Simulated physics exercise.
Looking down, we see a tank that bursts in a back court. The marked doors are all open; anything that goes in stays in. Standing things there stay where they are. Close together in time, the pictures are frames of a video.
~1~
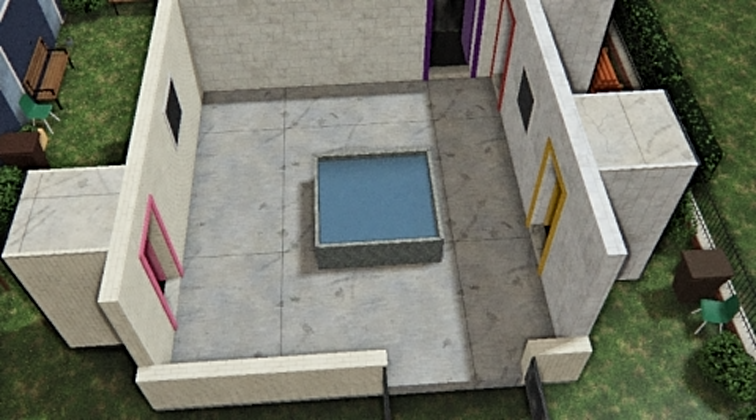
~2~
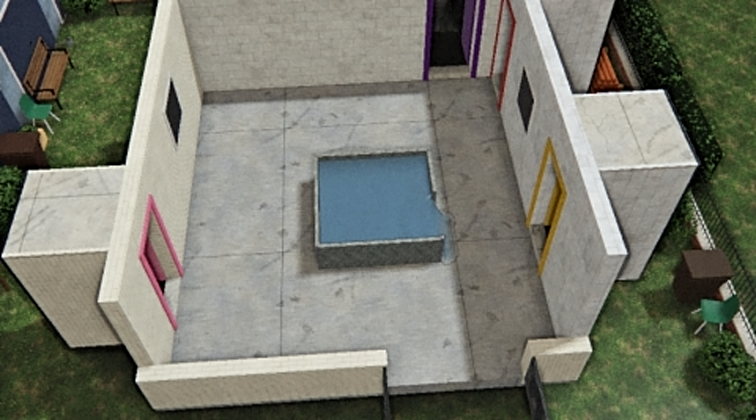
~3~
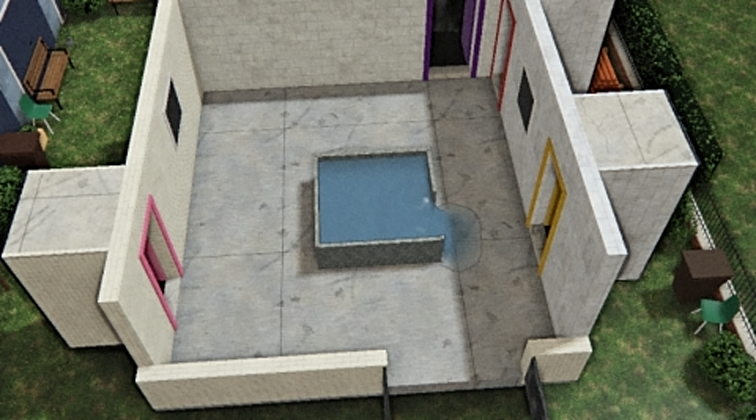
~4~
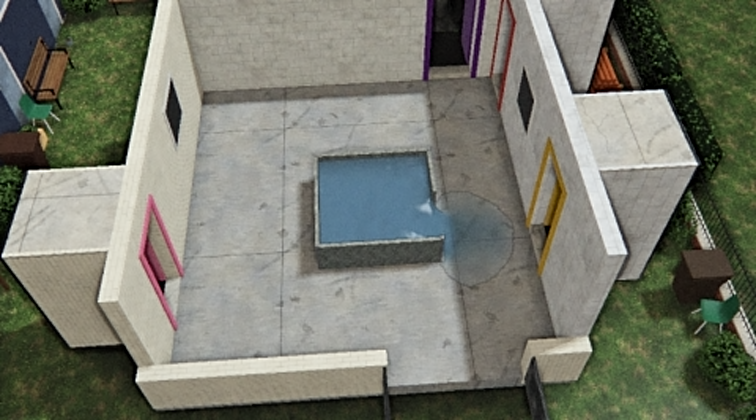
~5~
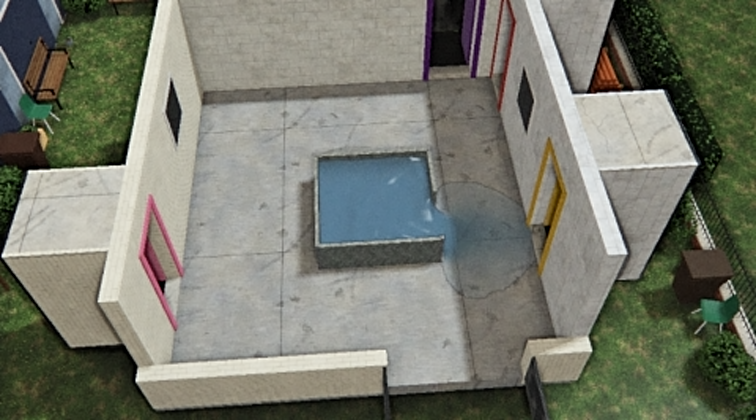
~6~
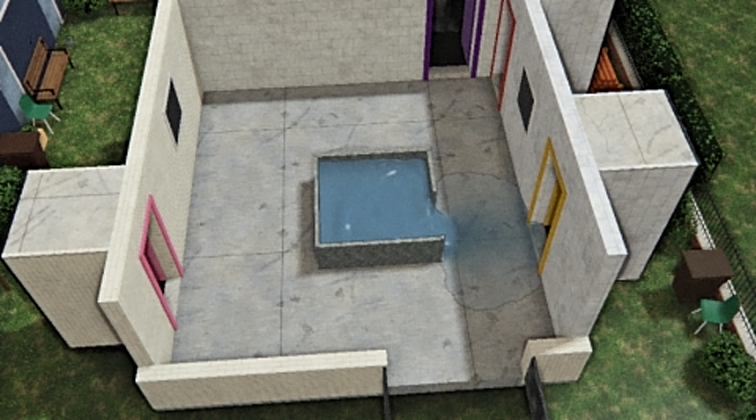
Water tank in a walled back court bursting at its right side, water pouring out and spreading across the paving.
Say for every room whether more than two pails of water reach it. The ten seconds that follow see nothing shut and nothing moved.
At the end, purple door: Inside the limit; yellow door: Past the limit; pink door: Inside the limit; red door: Inside the limit.
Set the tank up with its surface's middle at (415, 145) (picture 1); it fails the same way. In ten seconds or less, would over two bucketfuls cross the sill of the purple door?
Purple: Overshoots.
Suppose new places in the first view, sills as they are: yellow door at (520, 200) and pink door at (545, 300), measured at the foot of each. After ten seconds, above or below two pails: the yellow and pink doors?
Result - yellow door: Crosses the limit; pink door: Crosses the limit.
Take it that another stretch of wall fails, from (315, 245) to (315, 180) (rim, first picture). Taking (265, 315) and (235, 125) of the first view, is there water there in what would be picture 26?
In the order asked: The first spot is swamped and the second is swamped.
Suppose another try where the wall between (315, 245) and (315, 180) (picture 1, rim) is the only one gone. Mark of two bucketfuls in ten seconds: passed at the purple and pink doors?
Result - purple: Below the limit; pink: Above the limit.
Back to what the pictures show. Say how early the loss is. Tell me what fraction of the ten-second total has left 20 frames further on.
About 45 %.
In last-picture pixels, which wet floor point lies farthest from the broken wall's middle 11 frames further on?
The farthest point of the front sits at (487, 85).
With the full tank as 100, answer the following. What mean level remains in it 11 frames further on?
Around 60 in a hundred, give or take.
A moment on, water covers 15 % of the floor; the purple door not reached, the yellow door over two buckets in, the pink door not reached, the red door not reached.
Next, water covers 20 % of the floor; the purple door not reached, the yellow door far over two buckets in, the pink door not reached, the red door wet at the sill, nothing in.
Then, water covers 40 % of the floor; the purple door wet at the sill, nothing in, the yellow door far over two buckets in, the pink door not reached, the red door wet at the sill, nothing in.
Later, water covers 65 % of the floor; the purple door wet at the sill, nothing in, the yellow door far over two buckets in, the pink door not reached, the red door wet at the sill, nothing in.
In the end, water covers 90 % of the floor; the purple door under two buckets in, the yellow door far over two buckets in, the pink door under two buckets in, the red door wet at the sill, nothing in.
